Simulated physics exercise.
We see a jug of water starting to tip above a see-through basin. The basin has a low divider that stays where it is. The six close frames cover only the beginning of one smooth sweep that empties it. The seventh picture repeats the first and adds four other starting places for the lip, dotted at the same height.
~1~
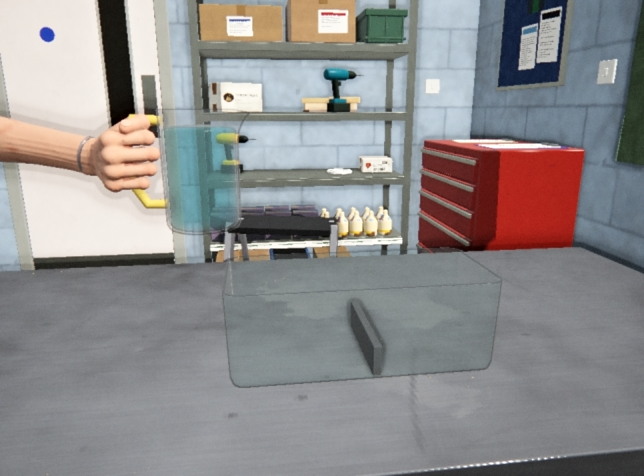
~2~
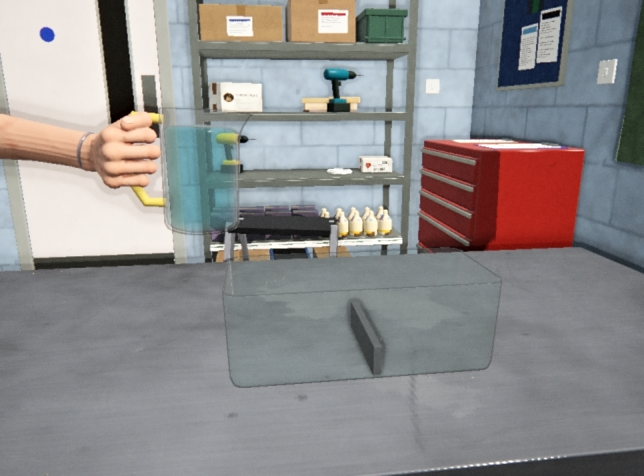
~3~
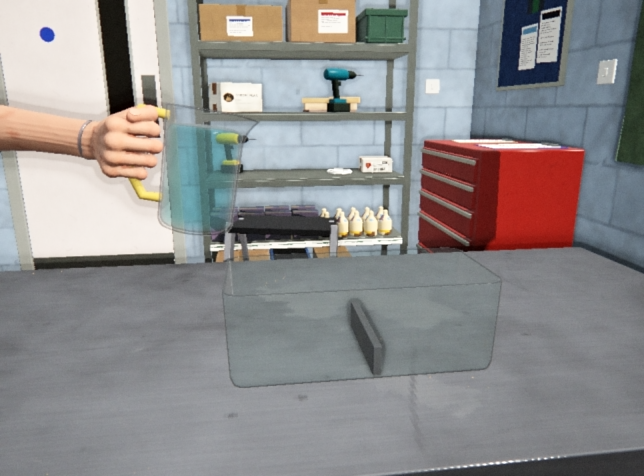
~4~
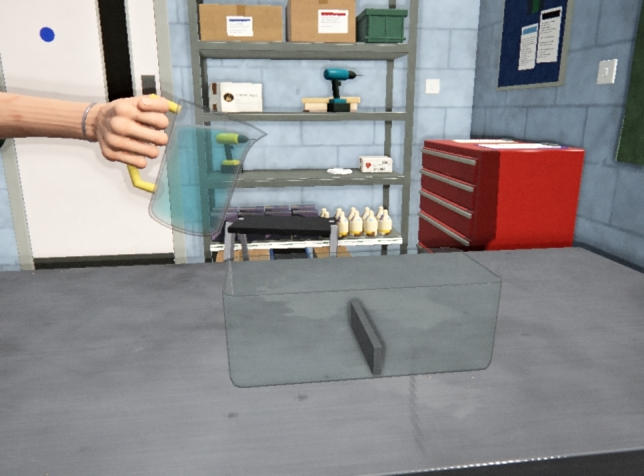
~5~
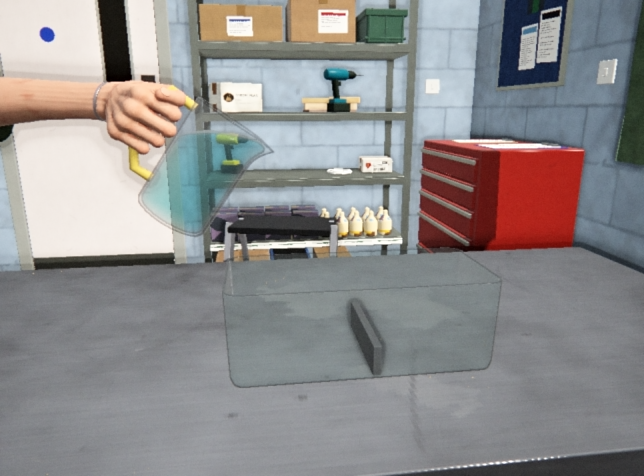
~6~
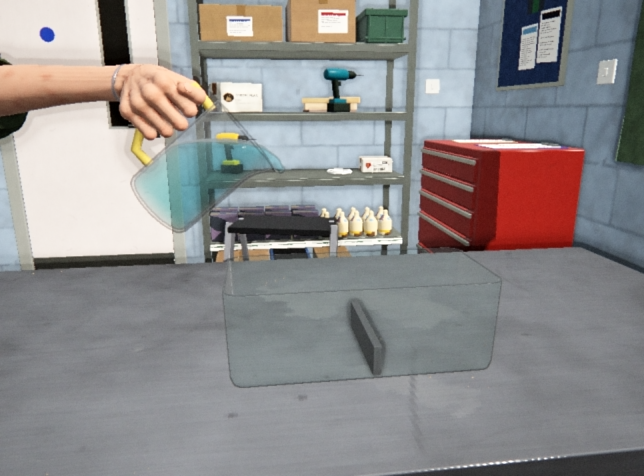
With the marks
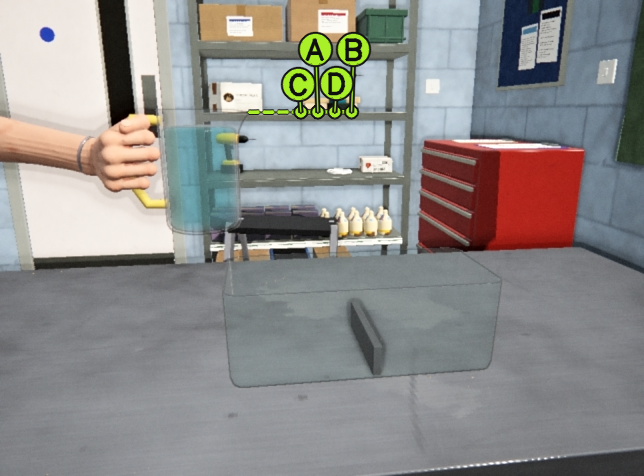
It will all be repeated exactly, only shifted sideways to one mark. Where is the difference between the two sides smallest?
The best place is C.
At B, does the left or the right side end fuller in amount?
The right one.
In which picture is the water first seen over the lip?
In picture 6.
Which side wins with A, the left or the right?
The right side.
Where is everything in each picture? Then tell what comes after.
In the first frame, upright, lip at (249, 112); basin from (230, 384) to (489, 365); top of the wall at (365, 322); nothing has left yet.
In the second frame, tipped about 2°, lip at (251, 114); nothing has left yet.
In the third frame, tipped about 10°, lip at (258, 121); nothing has left yet.
In the fourth frame, tipped about 21°, lip at (266, 133); nothing has left yet.
In the fifth frame, tipped about 35°, lip at (273, 151); nothing has left yet.
In the sixth frame, tipped about 51°, lip at (275, 171); water is over the lip, down to (281, 171).
In lime, A at (317, 111); B at (351, 111); C at (300, 112); D at (334, 111).
For place A, about 18 % ends left of the wall and 81 % right of it.
For place B, about 7 % ends left of the wall and 90 % right of it; 3 % is lost outside.
For place C, about 54 % ends left of the wall and 44 % right of it.
For place D, about 5 % ends left of the wall and 93 % right of it.
